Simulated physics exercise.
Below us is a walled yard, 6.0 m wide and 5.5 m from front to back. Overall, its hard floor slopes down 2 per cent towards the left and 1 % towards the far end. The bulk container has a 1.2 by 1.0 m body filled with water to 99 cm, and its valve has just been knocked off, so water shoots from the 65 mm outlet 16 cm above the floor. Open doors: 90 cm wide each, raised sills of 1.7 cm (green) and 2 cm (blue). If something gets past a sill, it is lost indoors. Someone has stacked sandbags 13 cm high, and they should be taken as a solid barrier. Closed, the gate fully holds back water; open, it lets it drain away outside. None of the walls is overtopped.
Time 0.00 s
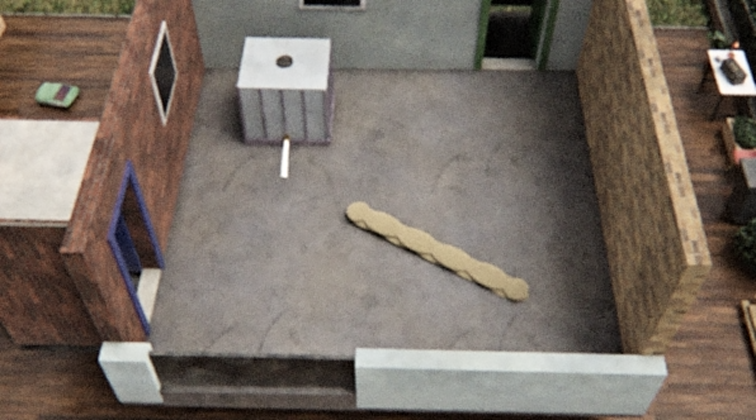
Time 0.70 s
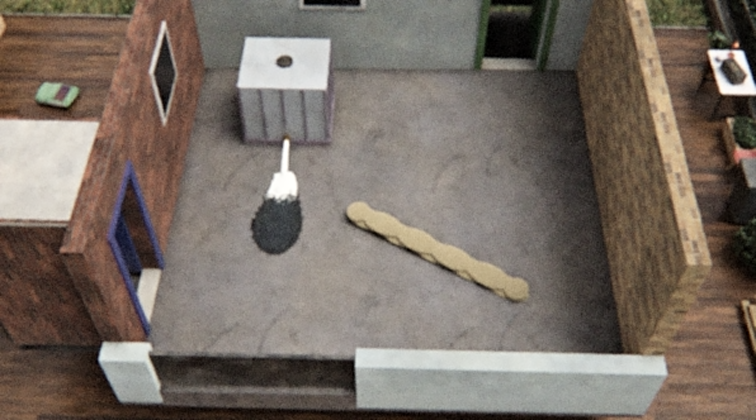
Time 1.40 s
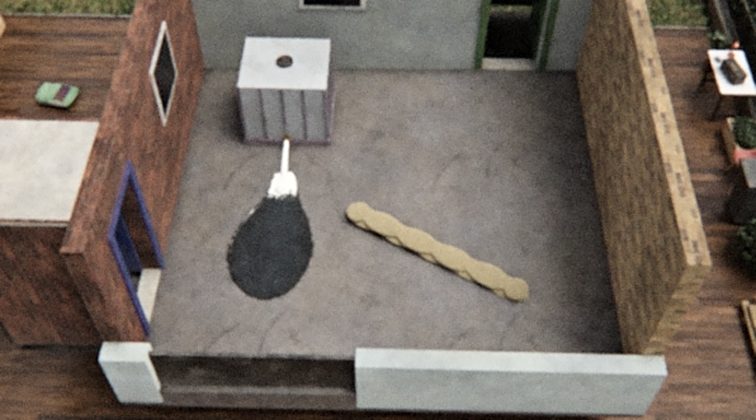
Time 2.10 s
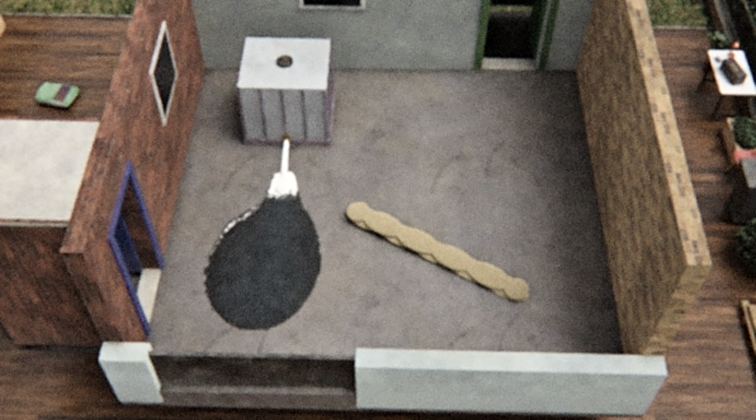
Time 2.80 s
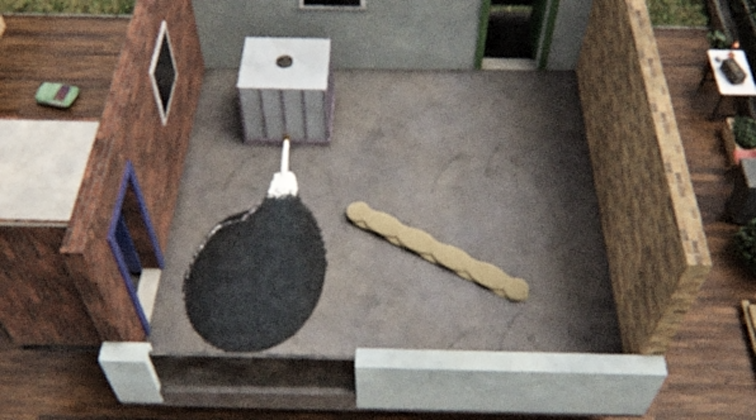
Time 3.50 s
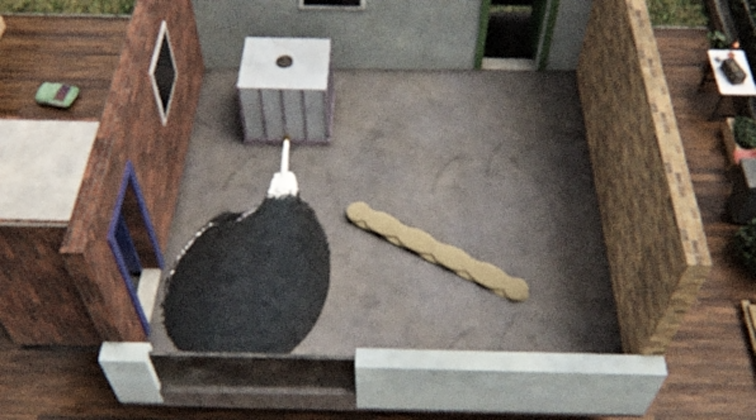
A walled yard with a grey floor, seen from above at a fixed angle, lies between a red brick wall on the left and a tan one on the right. A pale ribbed container stands near the back, with a knobbly beige barrier right of centre. A white jet shoots from the container towards the front, and a dark sheet spreads forward and leftward, widening steadily.
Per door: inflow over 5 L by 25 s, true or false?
Green door: False; blue door: True.
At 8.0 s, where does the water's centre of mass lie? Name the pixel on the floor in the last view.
The water's centre sits about at (221, 295).
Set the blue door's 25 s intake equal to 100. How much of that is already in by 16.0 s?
40 percent, roughly.
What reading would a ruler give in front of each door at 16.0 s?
In centimetres, green: 0.0; blue: 3.5.
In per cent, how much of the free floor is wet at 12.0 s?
Something near 25 per cent.
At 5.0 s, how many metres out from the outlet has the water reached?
Distance, straight: Near 4.2 m.
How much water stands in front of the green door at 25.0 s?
Depth: Approx. 0.0 cm.
After 5.0 s water covers 15 % of the floor and is deepest (2 cm) near (148, 335); green door not reached, blue door 1.8 cm at the sill, 0 L in.
After 8.0 s water covers 20 % of the floor and is deepest (4 cm) near (140, 373); green door not reached, blue door 2.9 cm at the sill, 1 L in.
After 12.0 s water covers 25 % of the floor and is deepest (4 cm) near (145, 347); green door not reached, blue door 3.5 cm at the sill, 6 L in.
After 16.0 s water covers 30 % of the floor and is deepest (5 cm) near (205, 73); green door not reached, blue door 3.7 cm at the sill, 15 L in.
After 25.0 s water covers 30 % of the floor and is deepest (6 cm) near (205, 73); green door not reached, blue door 3.7 cm at the sill, 38 L in.
